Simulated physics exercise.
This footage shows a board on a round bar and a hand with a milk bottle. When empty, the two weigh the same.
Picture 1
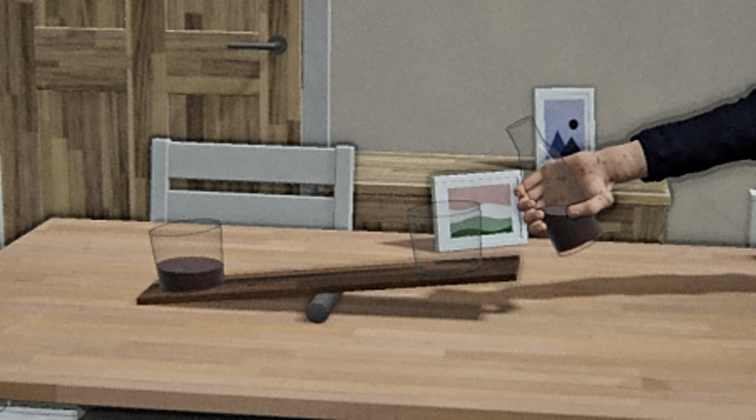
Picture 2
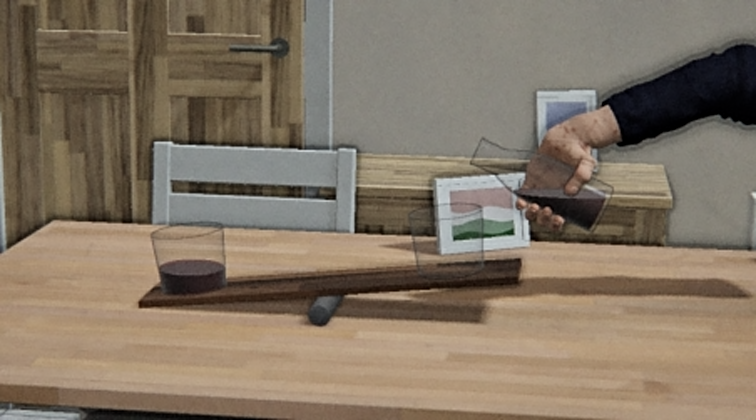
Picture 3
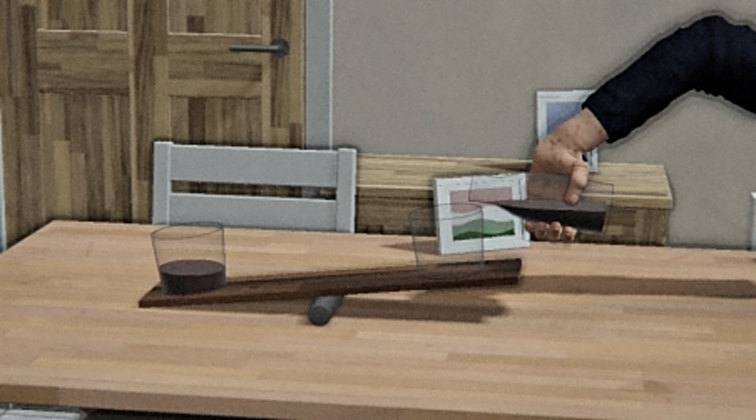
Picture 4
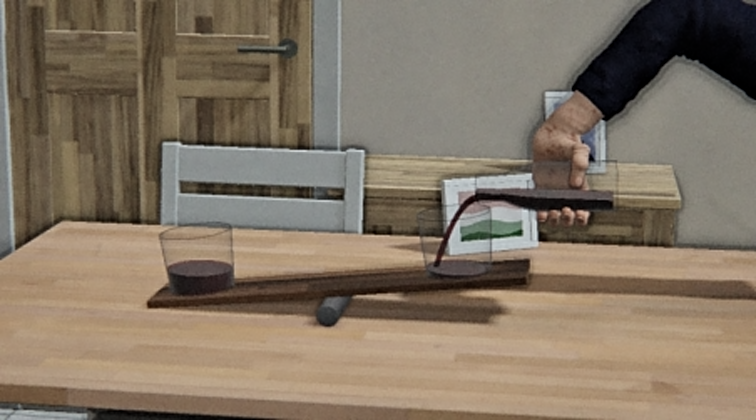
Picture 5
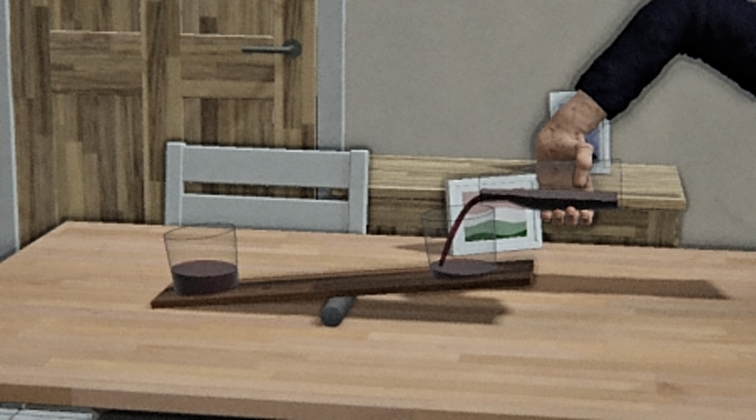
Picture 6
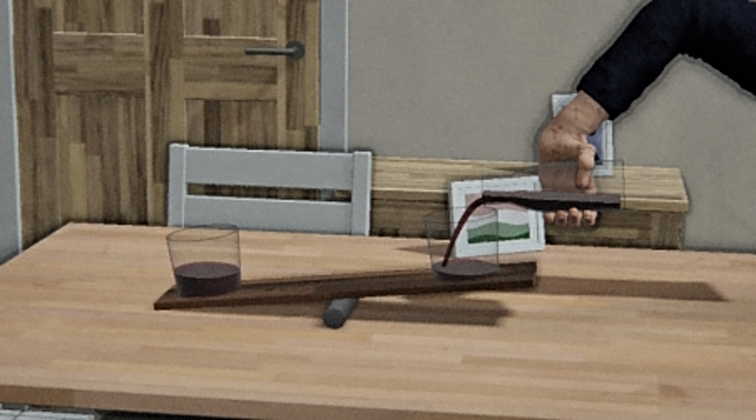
A hand raised a glass container of dark liquid, tilted it sideways over a slanted board on a round bar, and poured a thin stream into the empty right tub while the board stayed still.
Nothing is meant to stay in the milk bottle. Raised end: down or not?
Stays up.
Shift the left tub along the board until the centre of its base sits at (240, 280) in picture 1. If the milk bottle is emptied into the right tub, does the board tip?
After that: It tilts over.
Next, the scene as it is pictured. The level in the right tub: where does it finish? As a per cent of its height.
Reading: Roughly 30 percent.
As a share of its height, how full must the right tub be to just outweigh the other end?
Tipping level: Near 40 per cent.
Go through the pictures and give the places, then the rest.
The first frame shows the hand lifts the milk bottle; milk bottle (549, 182) tipped 30° with all of its load; right tub (446, 237) empty, raised; left tub (189, 255) about a third full, on the low side.
In the second frame, the milk bottle is brought over; round bar (320, 314); right tub (448, 240) empty.
In the third frame, the milk bottle is brought over; milk bottle (538, 198) tipped 85° with all of its load; right tub (448, 240) empty.
In the fourth frame, a stream runs into the right tub; round bar (328, 315); right tub nearly empty, surface at (459, 268); left tub about a third full, surface at (200, 268).
In the fifth frame, a stream runs into the right tub; milk bottle (548, 187) tipped 95° with about three quarters of its load; right tub (461, 241) nearly empty.
In the sixth frame, a stream runs into the right tub; round bar (335, 317); right tub nearly empty, surface at (466, 268); left tub about a third full, surface at (207, 270).
Soon after, the right tub is about a quarter full; the board leans as before.
In the end, the right tub is about a third full; the board leans as before.
